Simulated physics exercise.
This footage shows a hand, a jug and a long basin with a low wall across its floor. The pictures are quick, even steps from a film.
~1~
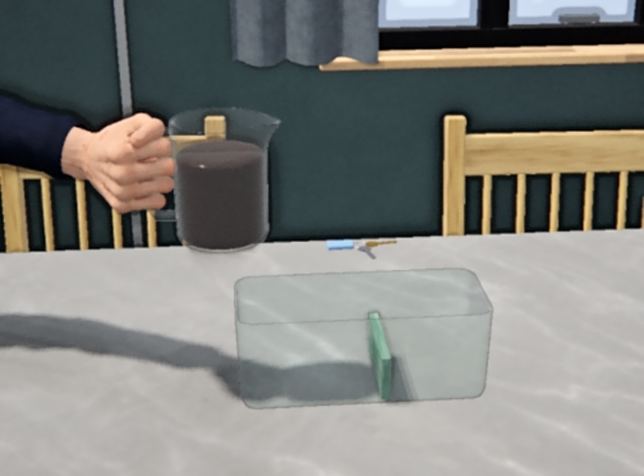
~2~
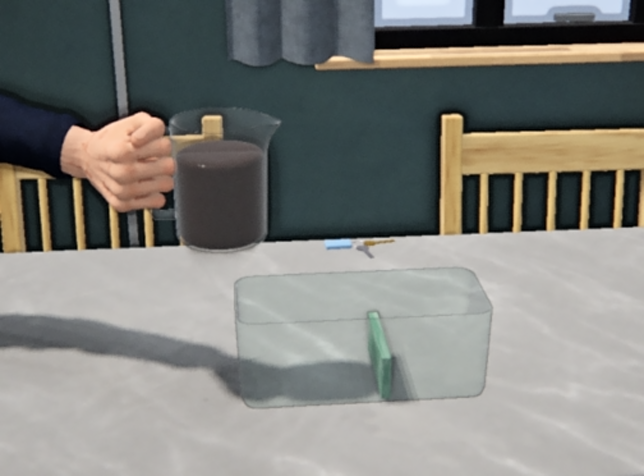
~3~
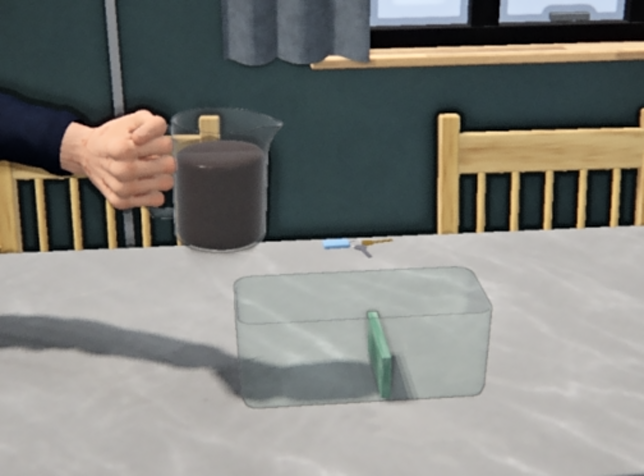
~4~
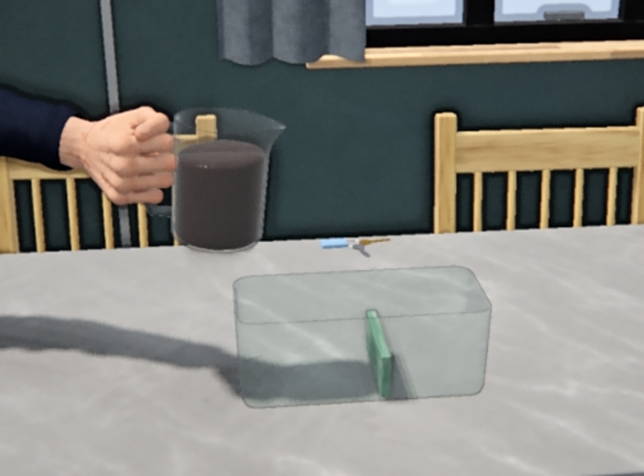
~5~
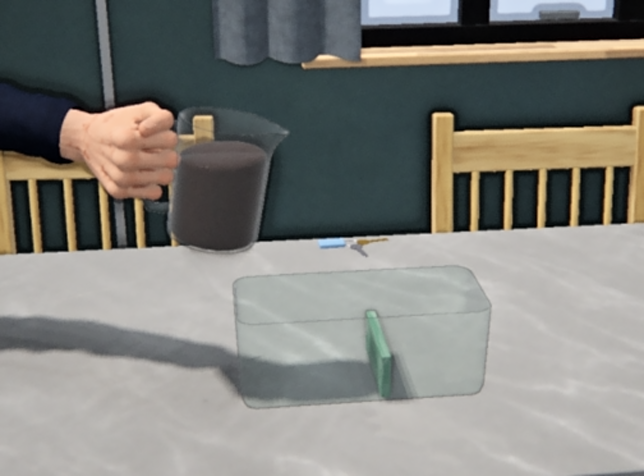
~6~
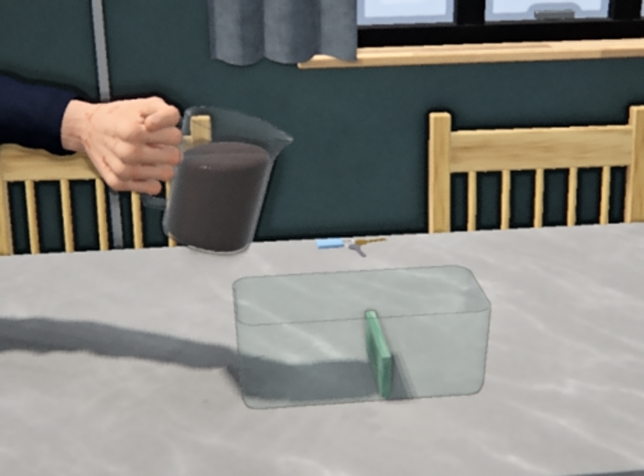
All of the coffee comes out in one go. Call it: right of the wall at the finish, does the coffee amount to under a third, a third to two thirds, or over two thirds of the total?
Under a third of the total.
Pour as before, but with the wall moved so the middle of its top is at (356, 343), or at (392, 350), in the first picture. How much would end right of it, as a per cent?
About 35 per cent on the first try, and 10 per cent on the second.
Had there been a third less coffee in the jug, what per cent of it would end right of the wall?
Close to 0 per cent, more or less.
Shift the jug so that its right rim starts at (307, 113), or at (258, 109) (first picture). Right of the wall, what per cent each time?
35 % and 5 %.
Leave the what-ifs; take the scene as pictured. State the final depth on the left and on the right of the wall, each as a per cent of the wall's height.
60 per cent for the left part, 0 for the right.
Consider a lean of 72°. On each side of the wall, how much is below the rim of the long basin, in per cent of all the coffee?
Left: Roughly 0 %; right: Roughly 0 %.
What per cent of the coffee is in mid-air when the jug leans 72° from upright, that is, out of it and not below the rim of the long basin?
Something like 10 per cent of it.
A moment on, the jug is tipped part way and 88 per cent is still to pour, 1 is left of the wall and 0 right of it.
Next, the jug is tipped right over and 29 per cent is still to pour, 48 is left of the wall and 0 right of it.
Then the jug is tipped right over and 1 per cent is still to pour, 87 is left of the wall and 2 right of it.
Later the jug is tipped right over and 0 per cent is still to pour, 90 is left of the wall and 2 right of it.
Finally, 90 per cent lies left of the wall, 2 right of it and 8 outside.
